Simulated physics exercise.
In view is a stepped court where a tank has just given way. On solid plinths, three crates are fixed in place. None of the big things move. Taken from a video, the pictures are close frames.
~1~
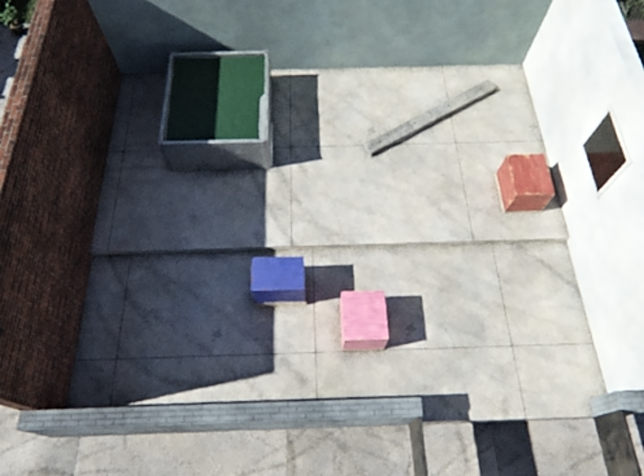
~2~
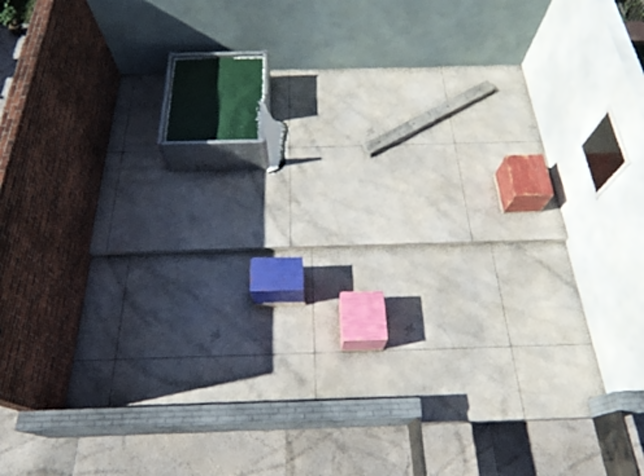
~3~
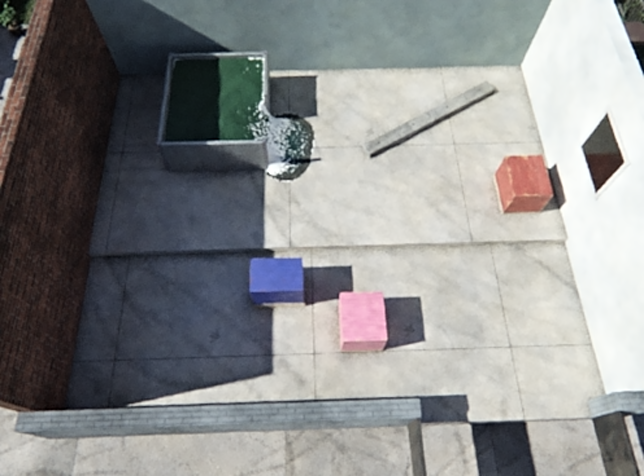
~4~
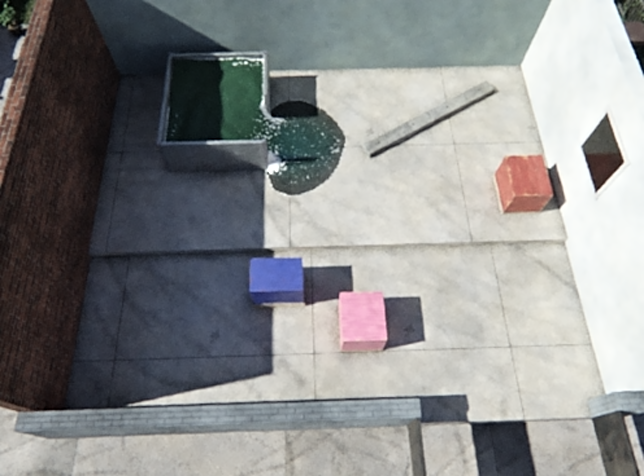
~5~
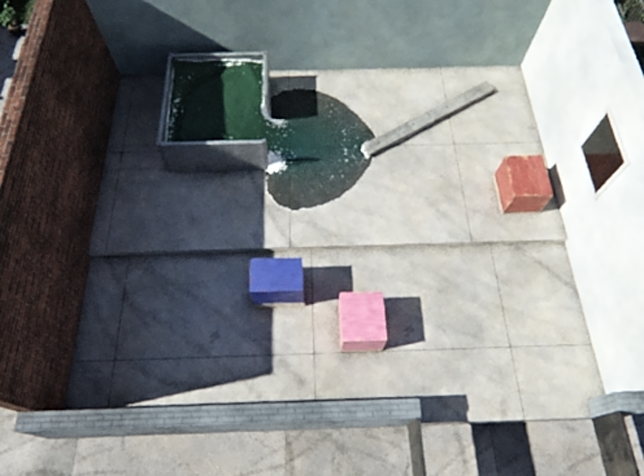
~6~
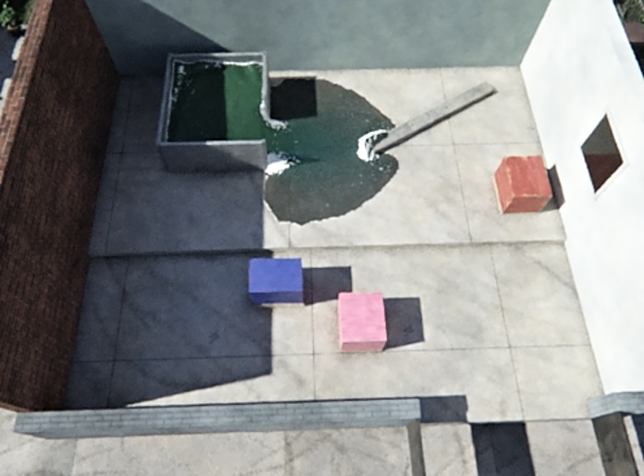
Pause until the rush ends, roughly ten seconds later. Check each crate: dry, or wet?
Result: As for the red crate it's moistened by the water; as for the pink crate it's moistened by the water; as for the blue crate it's untouched by the water.
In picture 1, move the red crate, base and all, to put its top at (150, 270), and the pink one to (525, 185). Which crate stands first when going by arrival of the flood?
The pink one is first.
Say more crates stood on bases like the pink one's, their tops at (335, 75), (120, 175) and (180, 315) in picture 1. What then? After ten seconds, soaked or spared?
So, in the order given: Flooded, untouched, untouched.
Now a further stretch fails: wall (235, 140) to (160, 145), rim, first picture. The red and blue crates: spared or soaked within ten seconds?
Red crate is not reached; blue crate is reached.
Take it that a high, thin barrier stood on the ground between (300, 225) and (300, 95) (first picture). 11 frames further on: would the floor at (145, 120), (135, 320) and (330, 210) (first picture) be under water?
Outcome by spot, in order - unwatered, watered, unwatered.
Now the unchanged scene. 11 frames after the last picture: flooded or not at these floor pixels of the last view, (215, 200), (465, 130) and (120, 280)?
First spared, second inundated, third spared.
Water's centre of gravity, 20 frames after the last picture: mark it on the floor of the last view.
The centre of mass sits at about (355, 155).
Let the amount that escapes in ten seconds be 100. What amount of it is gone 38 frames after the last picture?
Around 35 %.
A moment on, water covers 25 % of the floor; the red crate water round its plinth, the pink crate not reached, the blue crate not reached.
Next, water covers 45 % of the floor; the red crate water round its plinth, the pink crate water round its plinth, the blue crate water round its plinth.
Then, water covers 50 % of the floor; the red crate water round its plinth, the pink crate water round its plinth, the blue crate water round its plinth.
Later, water covers 55 % of the floor; the red crate water round its plinth, the pink crate water round its plinth, the blue crate water round its plinth.
In the end, water covers 70 % of the floor; the red crate was topped, the pink crate was topped, the blue crate stayed above the water.
